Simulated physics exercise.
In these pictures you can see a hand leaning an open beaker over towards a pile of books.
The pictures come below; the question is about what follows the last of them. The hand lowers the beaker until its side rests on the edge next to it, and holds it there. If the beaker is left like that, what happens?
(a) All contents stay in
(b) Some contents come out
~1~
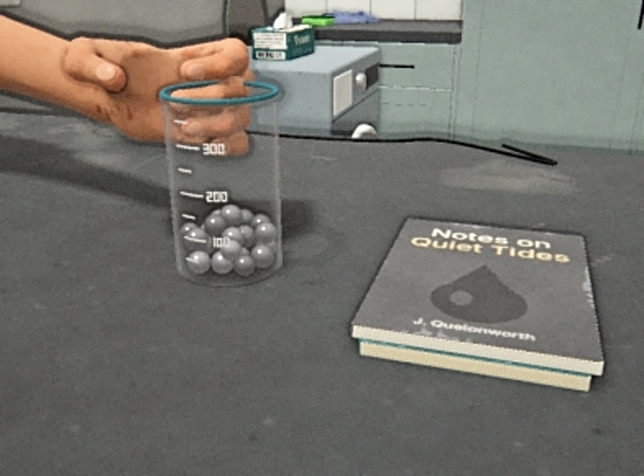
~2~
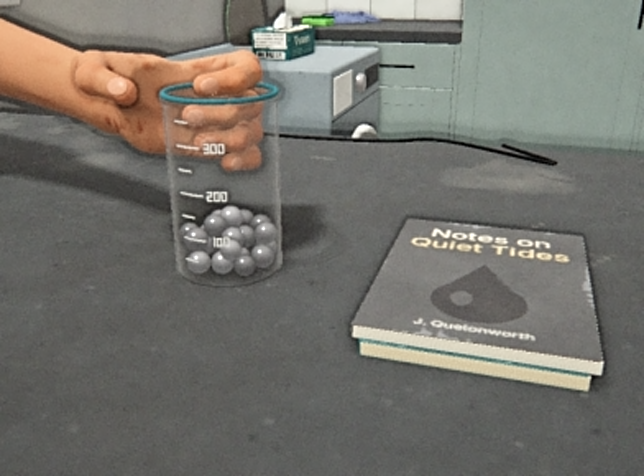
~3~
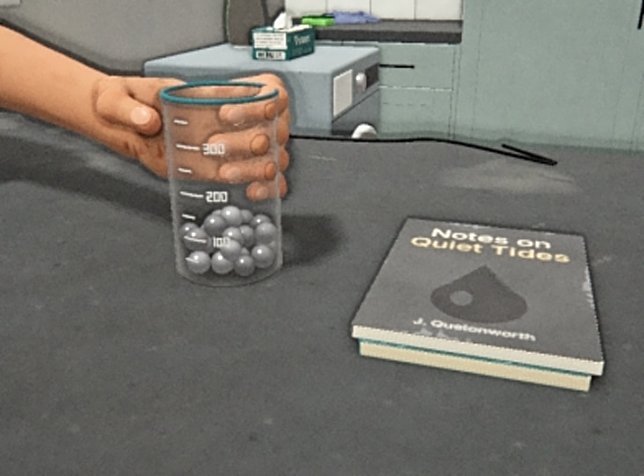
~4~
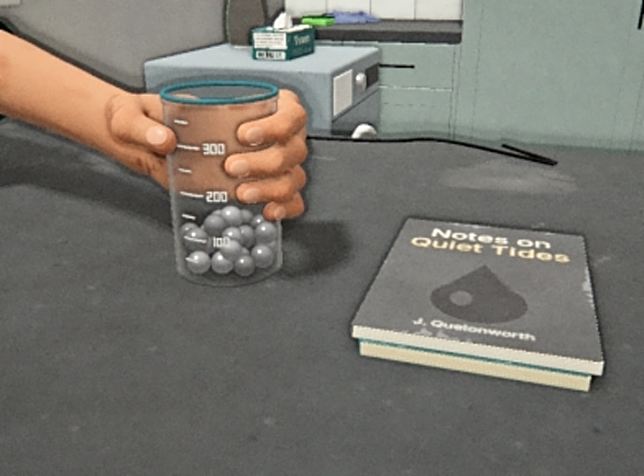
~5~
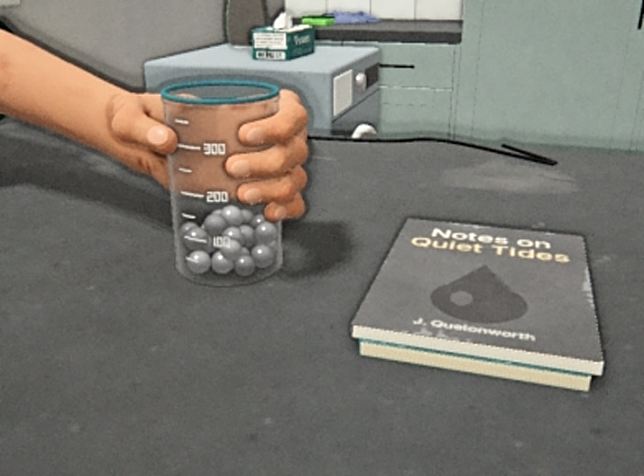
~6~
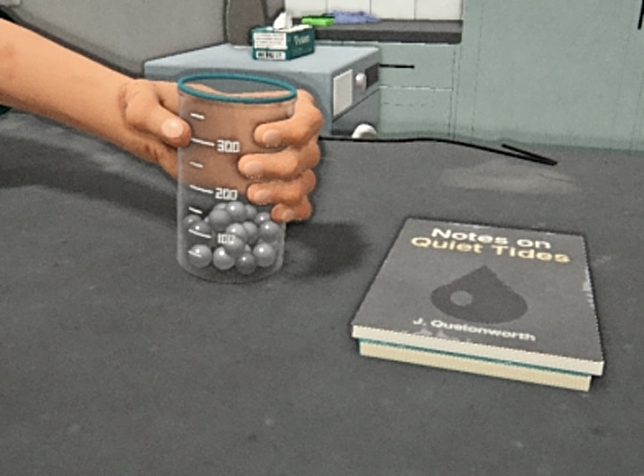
a.
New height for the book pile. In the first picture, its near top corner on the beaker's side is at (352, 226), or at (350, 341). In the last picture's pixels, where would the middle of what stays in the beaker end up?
Try 1: Near (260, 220); try 2: Near (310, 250).
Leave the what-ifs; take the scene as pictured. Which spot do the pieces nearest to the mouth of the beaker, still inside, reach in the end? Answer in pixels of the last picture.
Look close to (332, 248) in the final view.
Then, 0.39 s later than the last frame, the beaker leans 34°; everything is still inside.
Then, 0.80 s later than the last frame, the beaker leans 63°; everything is still inside.
Then, 1.29 s later than the last frame, the beaker rests on the book pile at 76°; everything is still inside.
When it is over, the beaker rests on the book pile at 76°; everything is still inside.
